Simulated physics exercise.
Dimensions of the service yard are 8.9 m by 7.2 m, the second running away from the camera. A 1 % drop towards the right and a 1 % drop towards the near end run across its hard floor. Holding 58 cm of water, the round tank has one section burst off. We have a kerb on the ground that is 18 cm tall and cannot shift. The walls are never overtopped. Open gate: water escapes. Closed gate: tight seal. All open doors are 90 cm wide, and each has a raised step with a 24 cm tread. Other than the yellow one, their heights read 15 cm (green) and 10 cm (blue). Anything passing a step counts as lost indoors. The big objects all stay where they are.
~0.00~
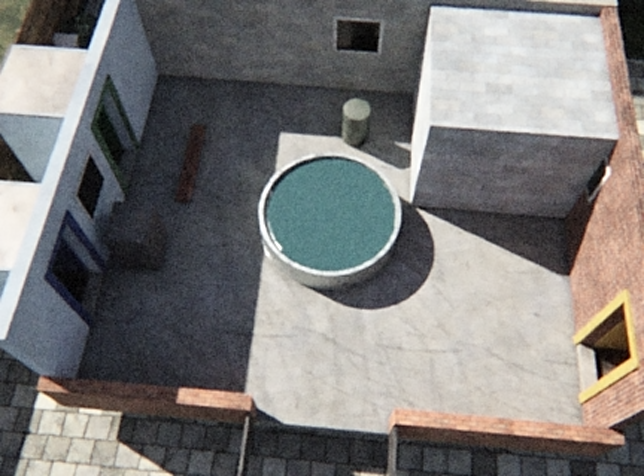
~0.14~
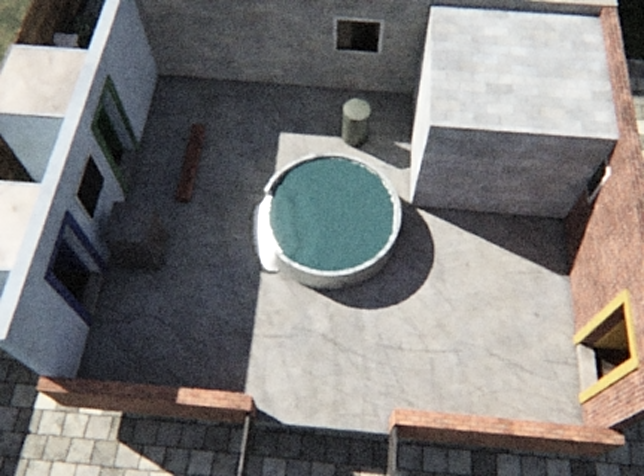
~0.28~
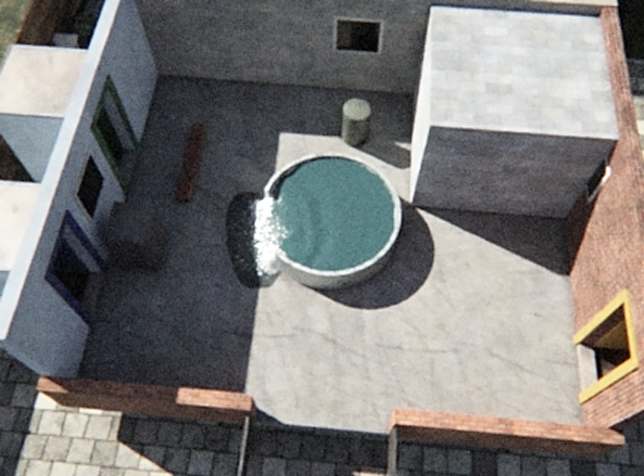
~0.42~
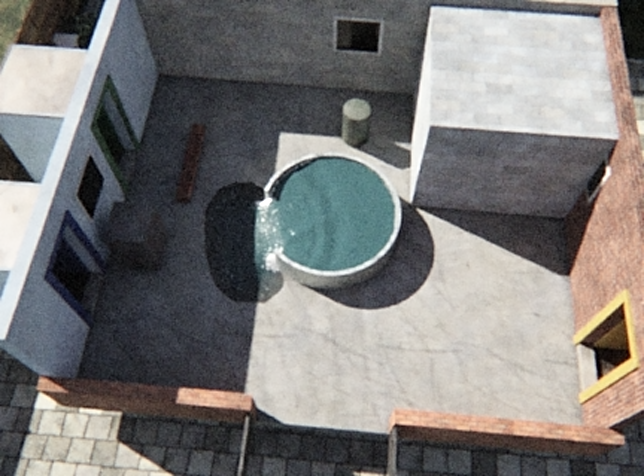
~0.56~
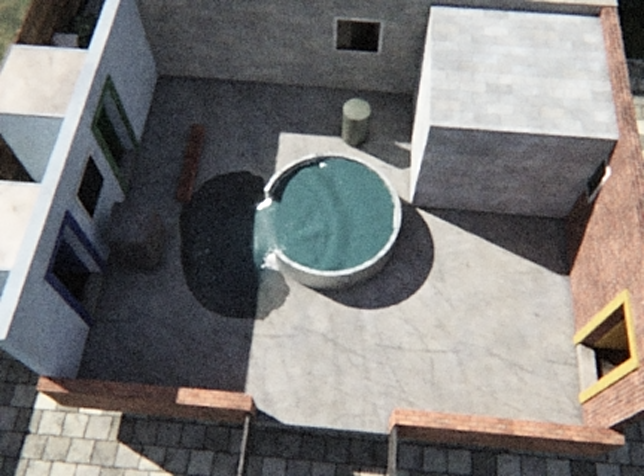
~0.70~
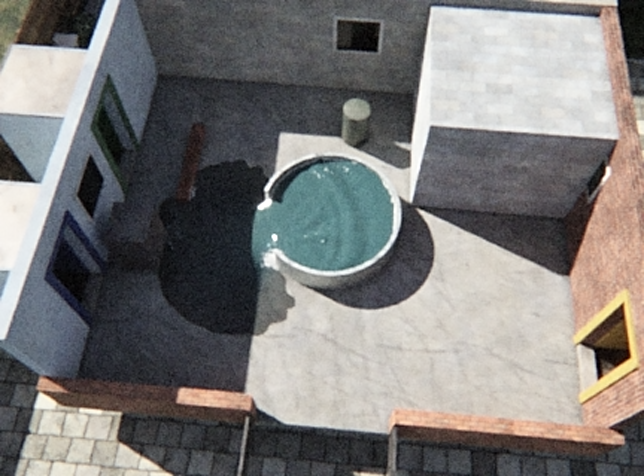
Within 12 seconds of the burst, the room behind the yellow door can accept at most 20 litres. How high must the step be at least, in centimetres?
About 6.5 cm.
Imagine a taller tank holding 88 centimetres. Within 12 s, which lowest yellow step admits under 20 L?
A step of about 10.5 cm does it.
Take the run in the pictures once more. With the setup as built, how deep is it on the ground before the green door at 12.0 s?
About 4.5 cm.
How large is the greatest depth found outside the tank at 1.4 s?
I'd put it near 34 cm.
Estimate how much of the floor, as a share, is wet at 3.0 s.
Some 35 per cent is wet.
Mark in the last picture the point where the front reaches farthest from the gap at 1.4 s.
(87, 340).
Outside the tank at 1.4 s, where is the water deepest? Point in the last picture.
Check close to (170, 239).
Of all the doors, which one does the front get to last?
I'd go with the yellow door.
After 1.4 s water covers 20 % of the floor, deepest (34 cm) near (170, 239); it has not reached the yellow door.
After 3.0 s water covers 35 % of the floor, deepest (31 cm) near (82, 359); it has not reached the yellow door.
After 12.0 s water covers 95 % of the floor, deepest (11 cm) near (571, 436); 10 cm at the yellow door, 0 litres in over its 15 cm step.
At the yellow door as built, the water arrived by 7.2 s and peaked near 10 cm at 10.0 s.
Run again over the same 12 s with other heights there, 27 litres in over 6 cm, 3 litres over 8.5 cm. The limit of 20 litres is kept from about 6.5 cm up.
